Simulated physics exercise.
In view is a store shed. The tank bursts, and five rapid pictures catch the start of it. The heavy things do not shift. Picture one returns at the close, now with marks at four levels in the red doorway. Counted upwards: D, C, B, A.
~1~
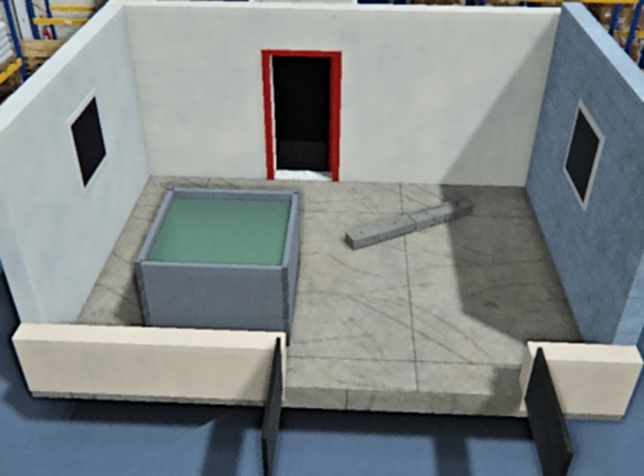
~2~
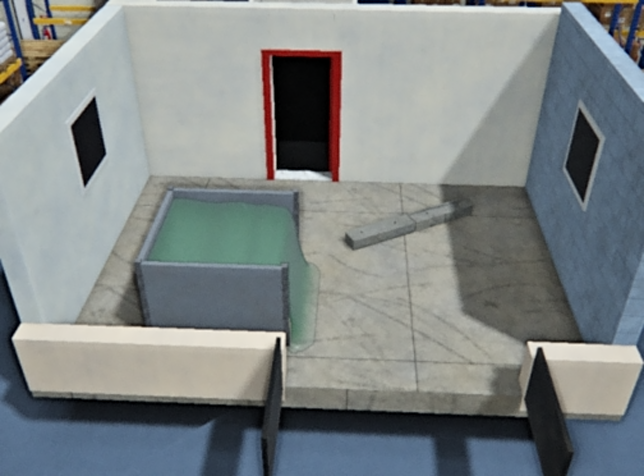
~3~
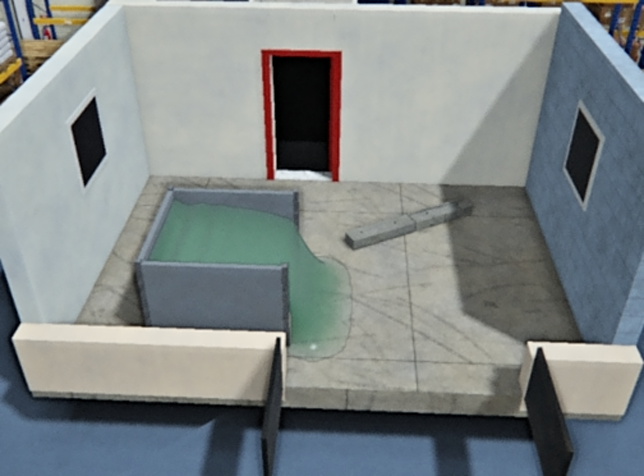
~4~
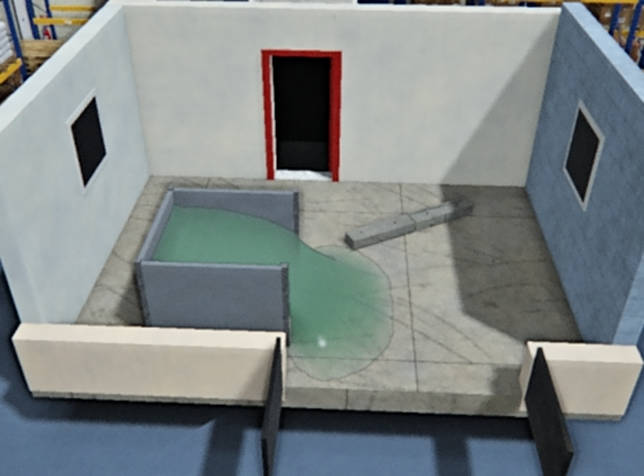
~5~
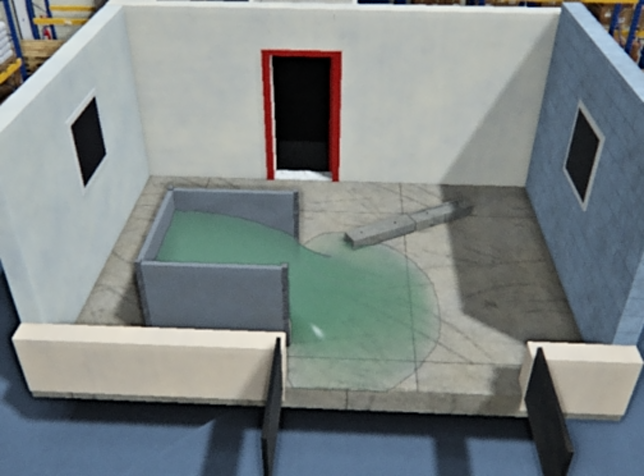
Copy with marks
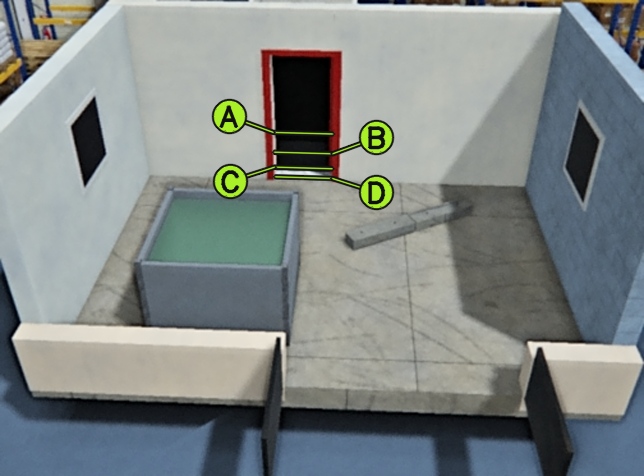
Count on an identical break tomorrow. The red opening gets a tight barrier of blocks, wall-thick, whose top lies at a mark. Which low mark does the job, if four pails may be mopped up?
The answer is height D.
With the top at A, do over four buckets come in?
No, that is safe.
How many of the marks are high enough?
All of them.
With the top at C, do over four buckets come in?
No, that is safe.
In lime, A at (303, 133); B at (303, 153); C at (303, 167); D at (303, 177); from the bottom up D, C, B, A.
With A, nothing gets over.
With B, nothing gets over.
With C, nothing gets over.
With D, a splash gets over, under a bucket.
